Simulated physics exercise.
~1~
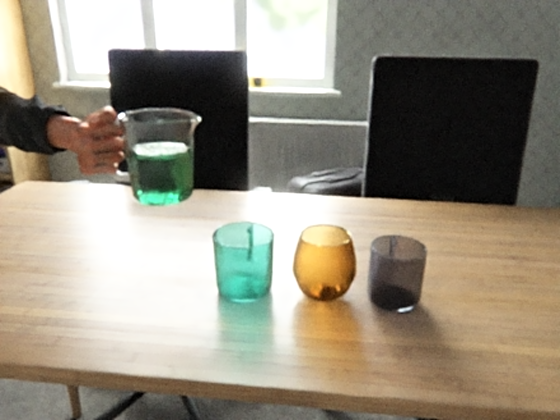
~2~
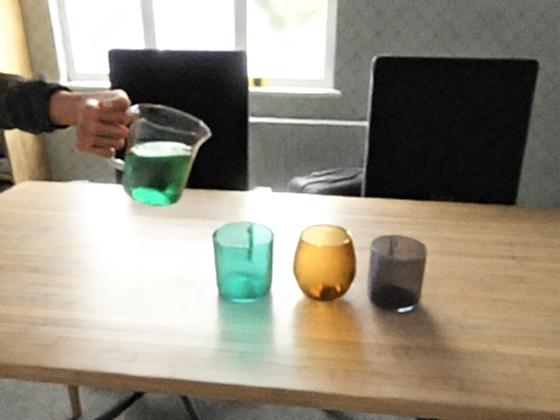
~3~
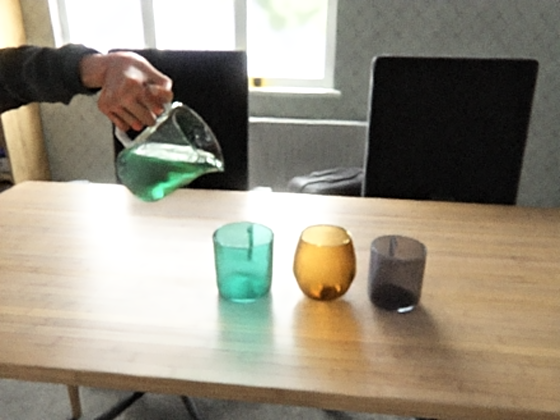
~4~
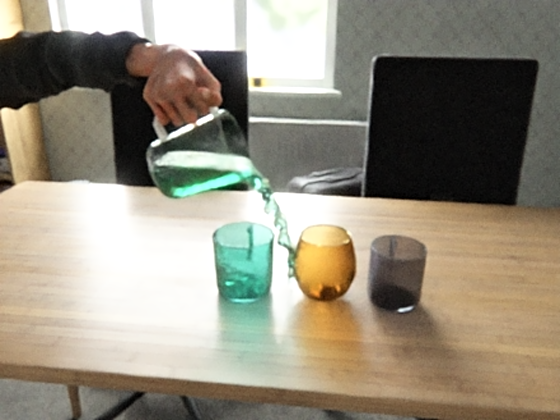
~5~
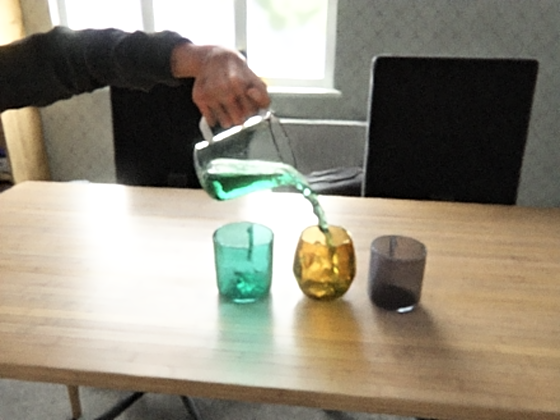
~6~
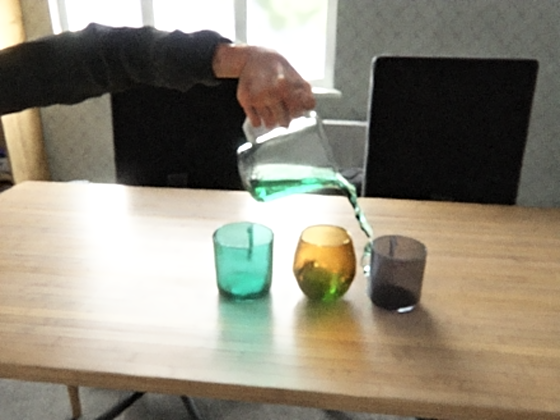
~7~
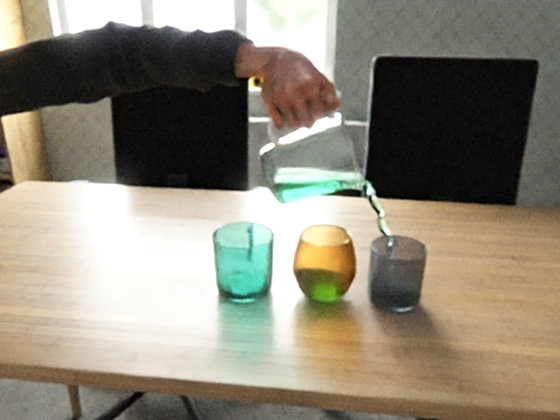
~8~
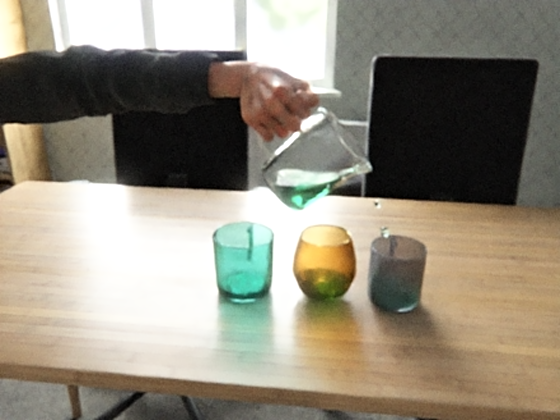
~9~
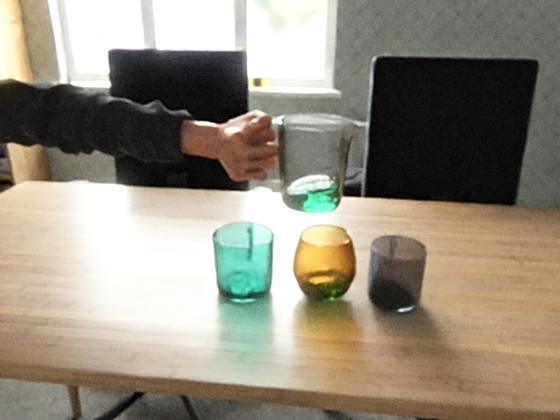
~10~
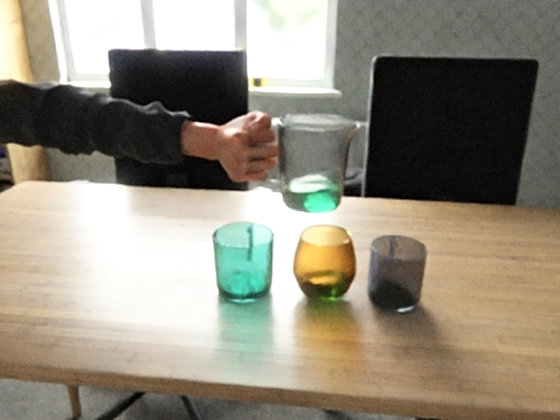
At a wooden table, a hand tilts a glass jug rightwards, pouring green liquid across three coloured glasses, then levels it, partly emptied.
